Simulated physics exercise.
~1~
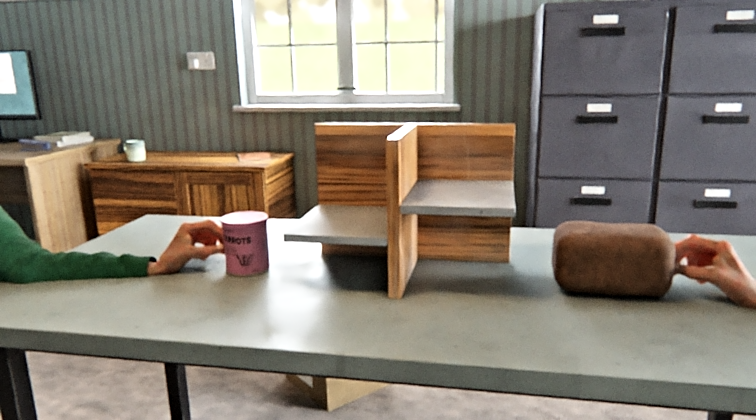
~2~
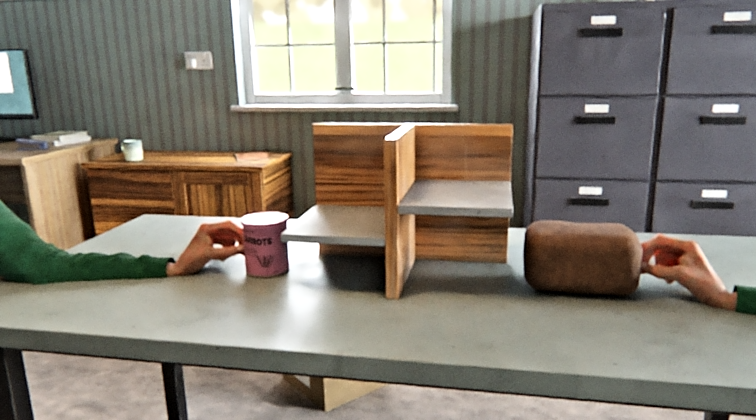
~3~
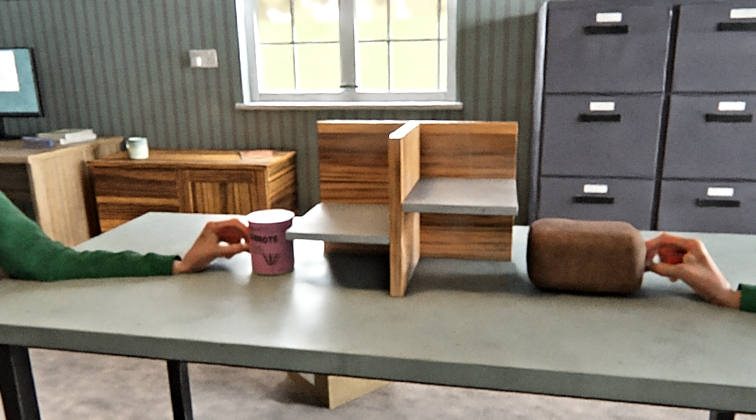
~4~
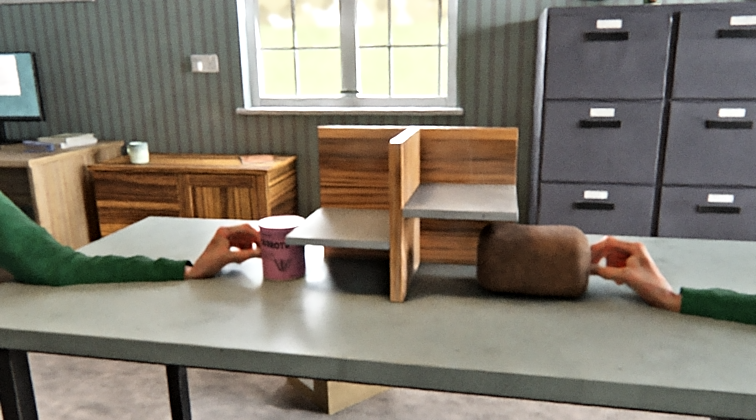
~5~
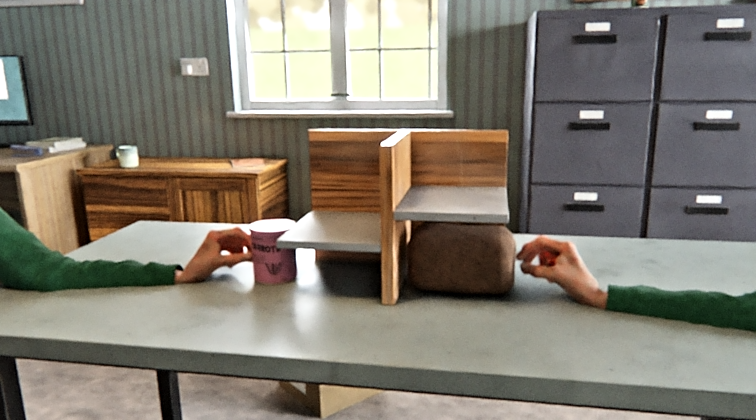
A brown loaf-shaped object was pushed left by a hand until it slid beneath the higher side of a wooden shelf, while another hand nudged a pink tin right until it stopped against the lower shelf on the left.
